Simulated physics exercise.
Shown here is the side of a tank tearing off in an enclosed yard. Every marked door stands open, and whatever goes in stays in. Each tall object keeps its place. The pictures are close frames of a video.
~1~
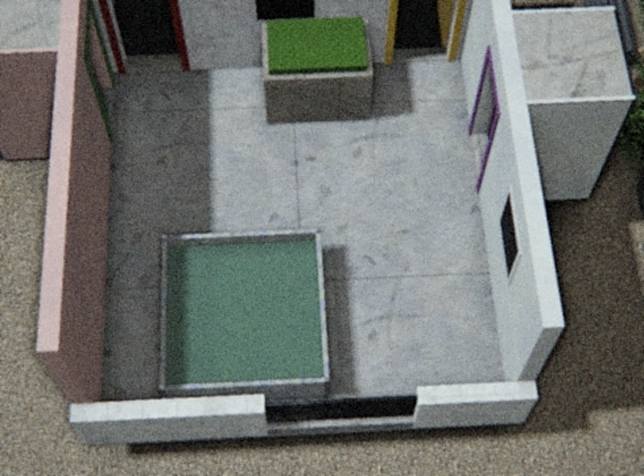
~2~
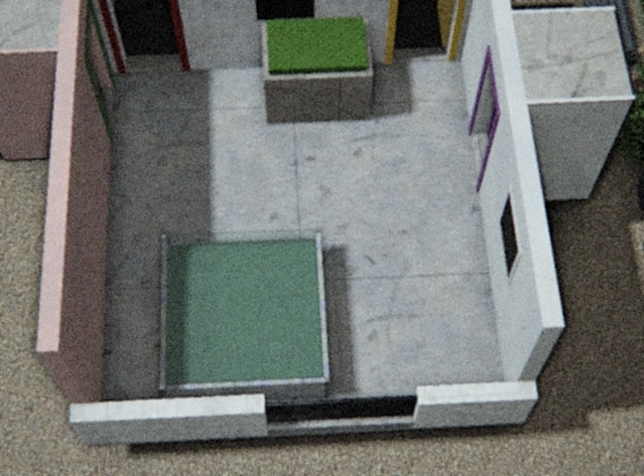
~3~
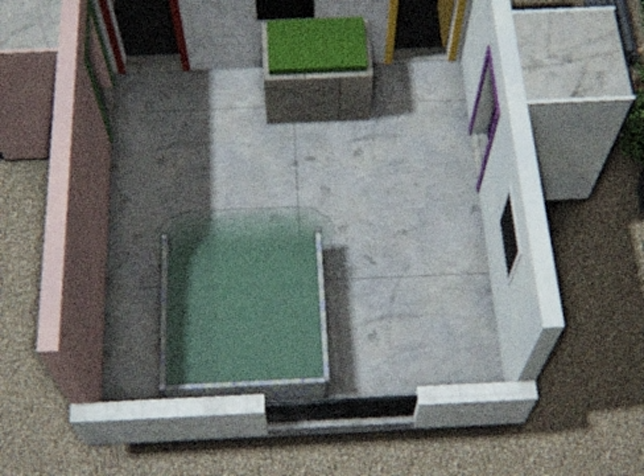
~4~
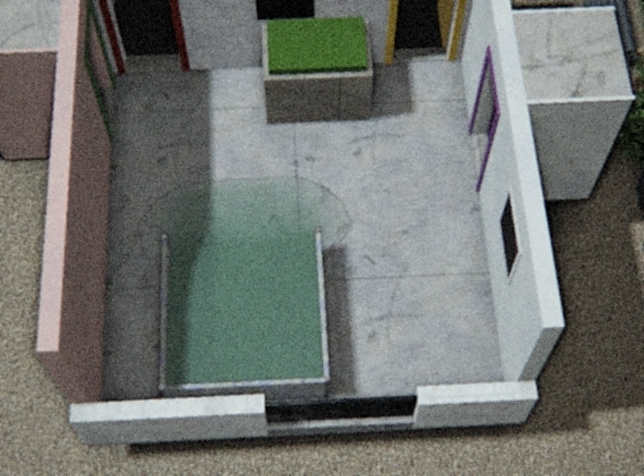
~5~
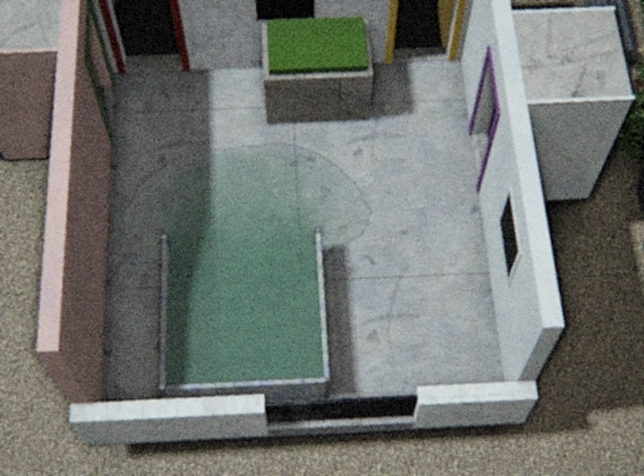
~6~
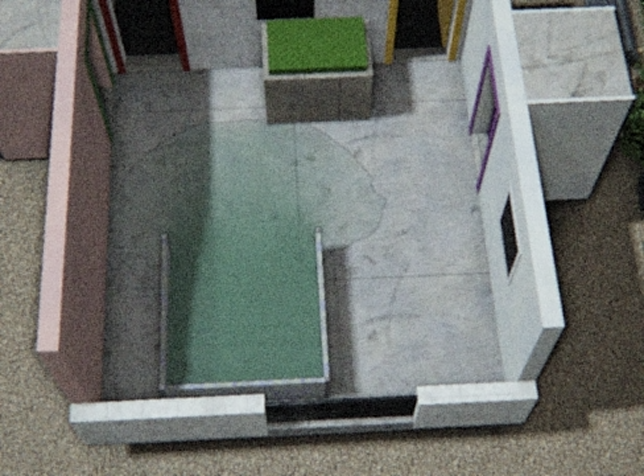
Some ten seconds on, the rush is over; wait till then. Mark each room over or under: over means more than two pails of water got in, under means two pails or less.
Purple door: Over, yellow door: Over, red door: Over, green door: Over.
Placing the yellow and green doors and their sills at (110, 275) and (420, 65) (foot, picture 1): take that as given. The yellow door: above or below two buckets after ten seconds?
I'd say the yellow one tops it.
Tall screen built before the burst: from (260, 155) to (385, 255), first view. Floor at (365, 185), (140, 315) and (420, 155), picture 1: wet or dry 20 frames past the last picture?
Point by point: First not reached, second not reached, third not reached.
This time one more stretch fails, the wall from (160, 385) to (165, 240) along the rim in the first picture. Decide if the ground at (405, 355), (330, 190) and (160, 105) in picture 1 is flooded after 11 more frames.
The first point is spared, the second spared, the third soaked.
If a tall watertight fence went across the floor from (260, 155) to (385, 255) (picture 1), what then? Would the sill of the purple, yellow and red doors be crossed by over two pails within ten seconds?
Note - purple door: Below the line; yellow door: Below the line; red door: Above the line.
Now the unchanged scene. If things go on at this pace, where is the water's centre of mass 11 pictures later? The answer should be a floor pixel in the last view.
About (248, 208).
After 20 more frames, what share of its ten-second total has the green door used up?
Around 45 in a hundred.
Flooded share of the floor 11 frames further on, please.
I'd guess some 55 per cent.
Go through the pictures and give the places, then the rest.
In the first frame, still water in the water tank at (243, 309).
In the second frame, the front is at a hidden place, out from the gap on the water tank's far side.
In the third frame, the front is at (324, 225), out from the gap on the water tank's far side.
In the fourth frame, water pours out on the water tank's far side and has run to (335, 206).
In the fifth frame, the front is at (308, 155), out from the gap on the water tank's far side.
In the sixth frame, water pours out on the water tank's far side and has run to (299, 126).
A moment on, water covers 45 % of the floor; the purple door not reached, the yellow door not reached, the red door wet at the sill, nothing in, the green door wet at the sill, nothing in.
Next, water covers 55 % of the floor; the purple door not reached, the yellow door not reached, the red door over two buckets in, the green door under two buckets in.
Then, water covers 60 % of the floor; the purple door over two buckets in, the yellow door under two buckets in, the red door far over two buckets in, the green door far over two buckets in.
Later, water covers 90 % of the floor; the purple door far over two buckets in, the yellow door over two buckets in, the red door far over two buckets in, the green door far over two buckets in.
In the end, water covers 95 % of the floor; the purple door far over two buckets in, the yellow door far over two buckets in, the red door far over two buckets in, the green door far over two buckets in.
